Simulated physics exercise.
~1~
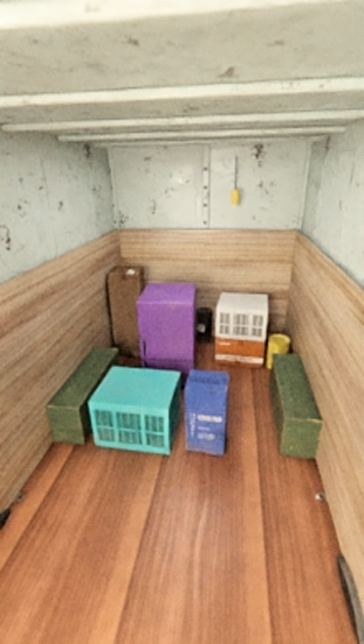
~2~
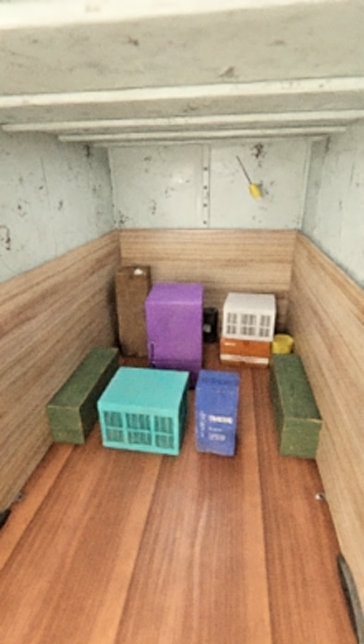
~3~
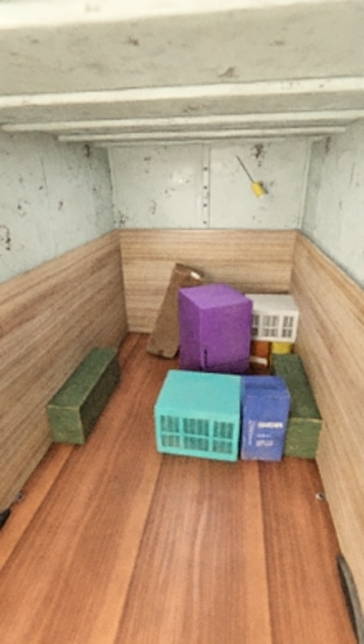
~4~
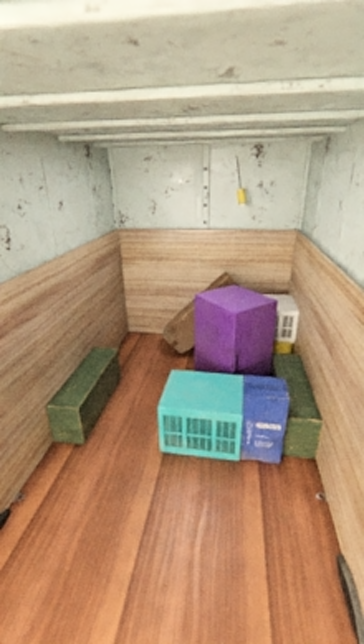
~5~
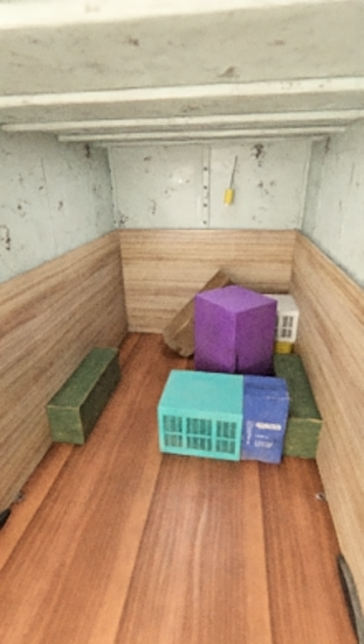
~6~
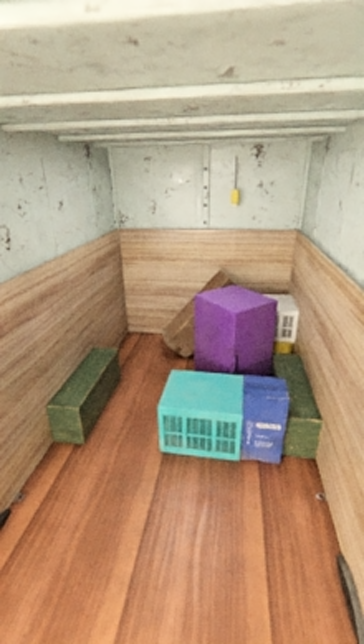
The purple box and several others slide right, and the brown box ends up leaning.
